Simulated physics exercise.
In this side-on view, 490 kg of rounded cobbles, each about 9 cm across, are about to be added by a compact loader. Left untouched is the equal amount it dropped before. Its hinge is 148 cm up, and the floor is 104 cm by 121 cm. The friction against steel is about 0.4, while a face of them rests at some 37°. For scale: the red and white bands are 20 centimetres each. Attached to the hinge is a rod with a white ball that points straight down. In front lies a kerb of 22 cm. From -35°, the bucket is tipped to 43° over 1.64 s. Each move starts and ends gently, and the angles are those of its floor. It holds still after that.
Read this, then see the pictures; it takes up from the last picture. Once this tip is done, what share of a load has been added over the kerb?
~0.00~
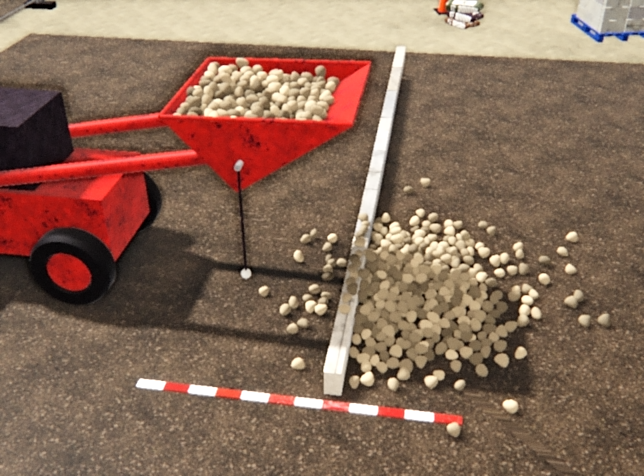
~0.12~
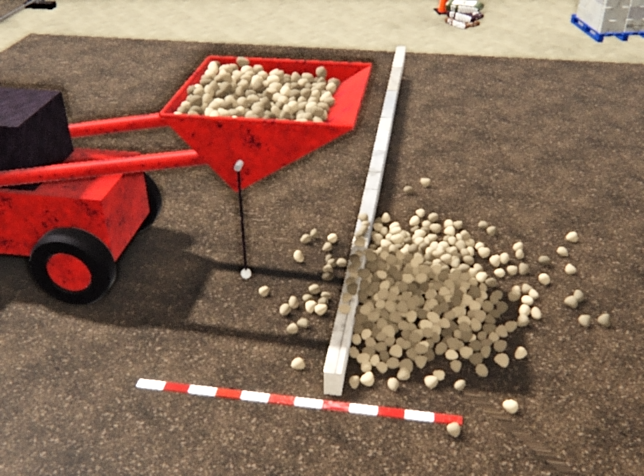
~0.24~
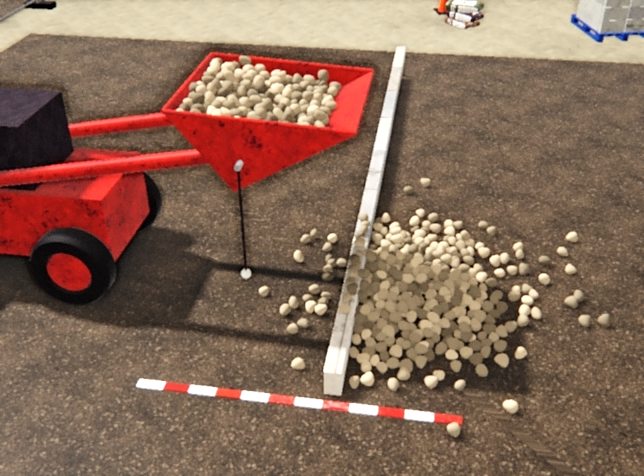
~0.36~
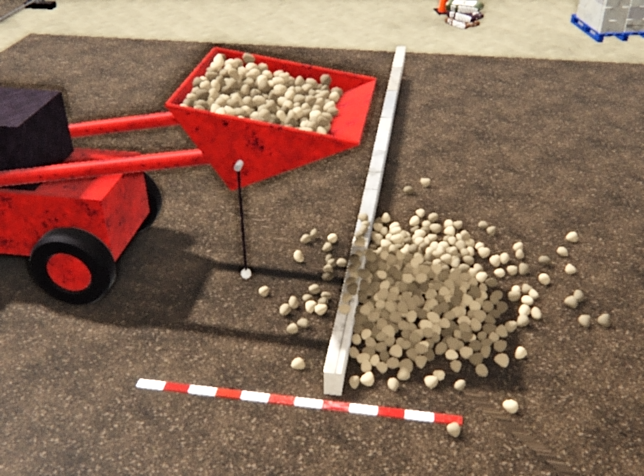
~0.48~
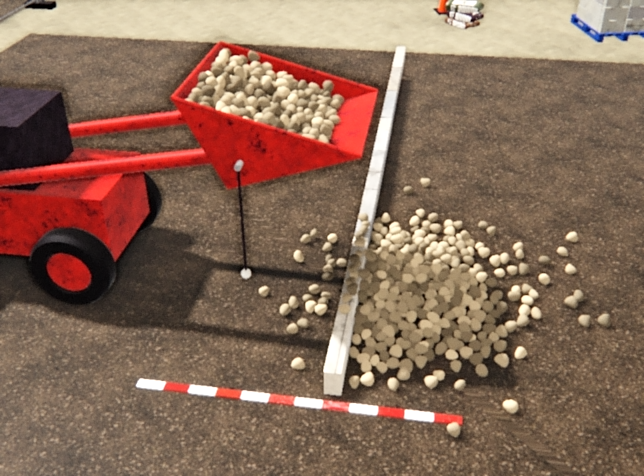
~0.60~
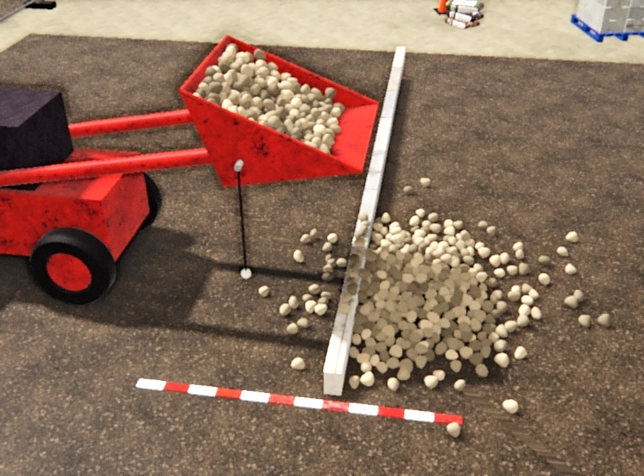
About 80 per cent.
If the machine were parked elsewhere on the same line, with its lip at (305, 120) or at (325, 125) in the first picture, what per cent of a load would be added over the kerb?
20 %, then 40 %.
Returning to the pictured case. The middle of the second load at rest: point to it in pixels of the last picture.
Their centre ends up near (391, 276).
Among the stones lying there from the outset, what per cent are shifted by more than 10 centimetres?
I'd say roughly 25 per cent of them.
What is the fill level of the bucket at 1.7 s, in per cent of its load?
Close to 30 per cent of the load.
After 1.2 s the floor is at 31°; in per cent of one load, 99 in the bucket, 8 on this side of the kerb, 92 over the kerb; the foremost stones are at (603, 296).
After 1.7 s the floor is at 43°; in per cent of one load, 32 in the bucket, 38 on this side of the kerb, 130 over the kerb; the foremost stones are at (603, 296).
After 2.1 s the floor is at 43°; in per cent of one load, 1 in the bucket, 36 on this side of the kerb, 162 over the kerb; the foremost stones are at (603, 296).
After 4.8 s the floor is at 43°; in per cent of one load, 0 in the bucket, 27 on this side of the kerb, 173 over the kerb; the foremost stones are at (603, 296). Net gain over the kerb, 80.
